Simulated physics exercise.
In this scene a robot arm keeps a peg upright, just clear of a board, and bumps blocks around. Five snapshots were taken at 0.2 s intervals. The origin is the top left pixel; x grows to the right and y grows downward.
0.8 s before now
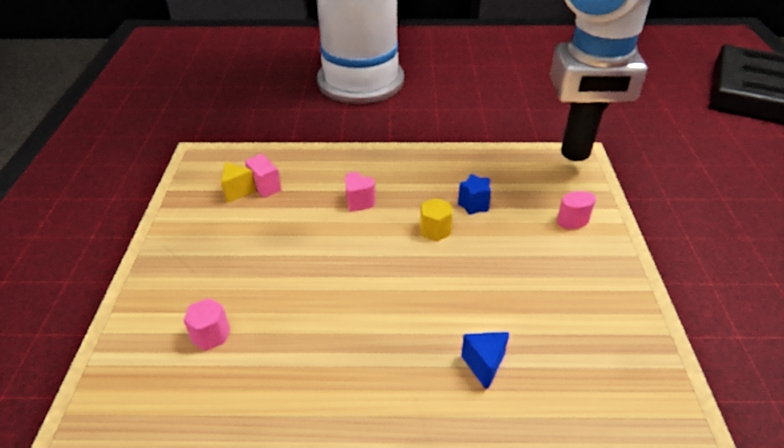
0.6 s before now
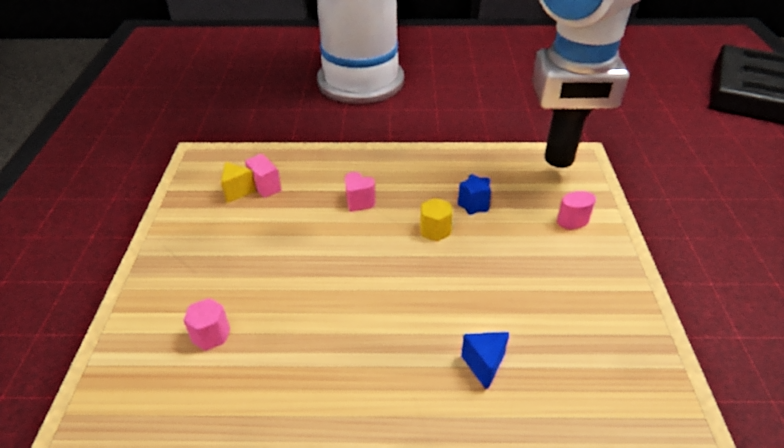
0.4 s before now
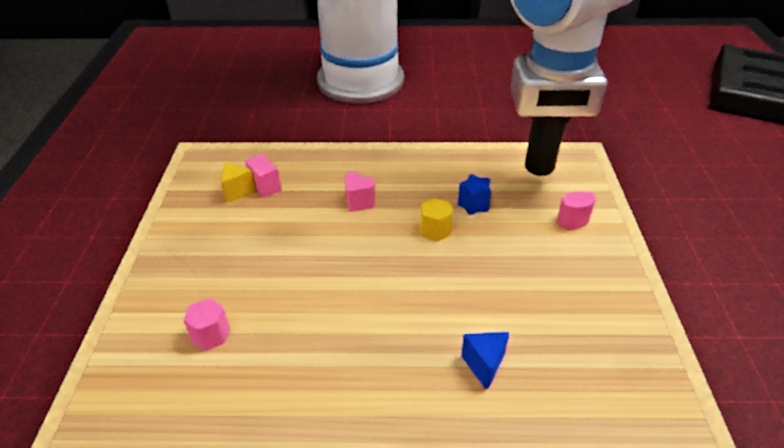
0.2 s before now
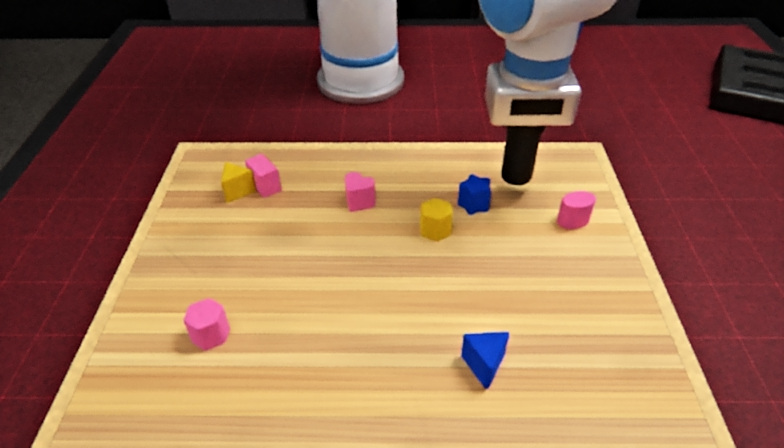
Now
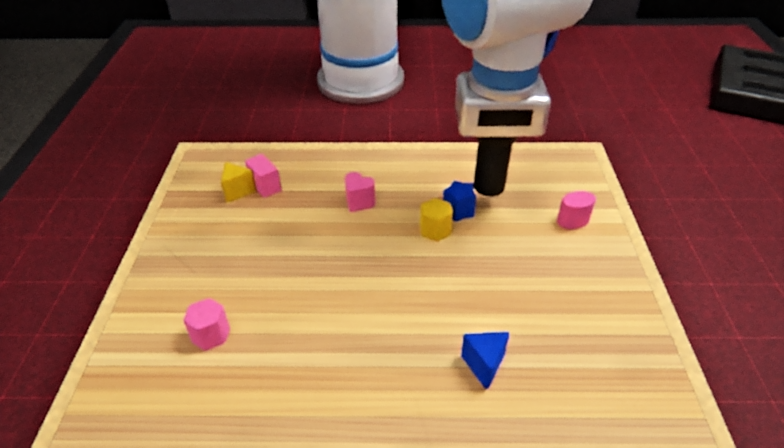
A robot arm's black peg moves left along a wooden board's far edge, then nudges a blue star-shaped block toward a yellow one.
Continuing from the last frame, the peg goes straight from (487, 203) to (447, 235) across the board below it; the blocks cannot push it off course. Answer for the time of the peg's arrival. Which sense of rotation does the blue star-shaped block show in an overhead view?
From overhead, the rotation is clockwise.
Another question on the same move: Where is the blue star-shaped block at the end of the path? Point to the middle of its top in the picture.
If I read the scene right, the answer is (422, 203).
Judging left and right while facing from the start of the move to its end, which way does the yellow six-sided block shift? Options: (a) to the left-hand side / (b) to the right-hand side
It's b.
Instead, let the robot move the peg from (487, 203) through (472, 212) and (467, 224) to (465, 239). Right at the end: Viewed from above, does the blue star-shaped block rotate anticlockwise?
No, that is not how it ends up.
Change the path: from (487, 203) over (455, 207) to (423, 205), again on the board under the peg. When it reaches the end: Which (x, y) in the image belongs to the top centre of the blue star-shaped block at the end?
It should be at (403, 199) by then.
The first path, step by step. Halfway along, peg (469, 204); yellow six-sided block (421, 215); blue star-shaped block (441, 198).
At the end, peg (448, 219); yellow six-sided block (400, 220), turned 30° anticlockwise; blue star-shaped block (422, 203), turned 30° clockwise.
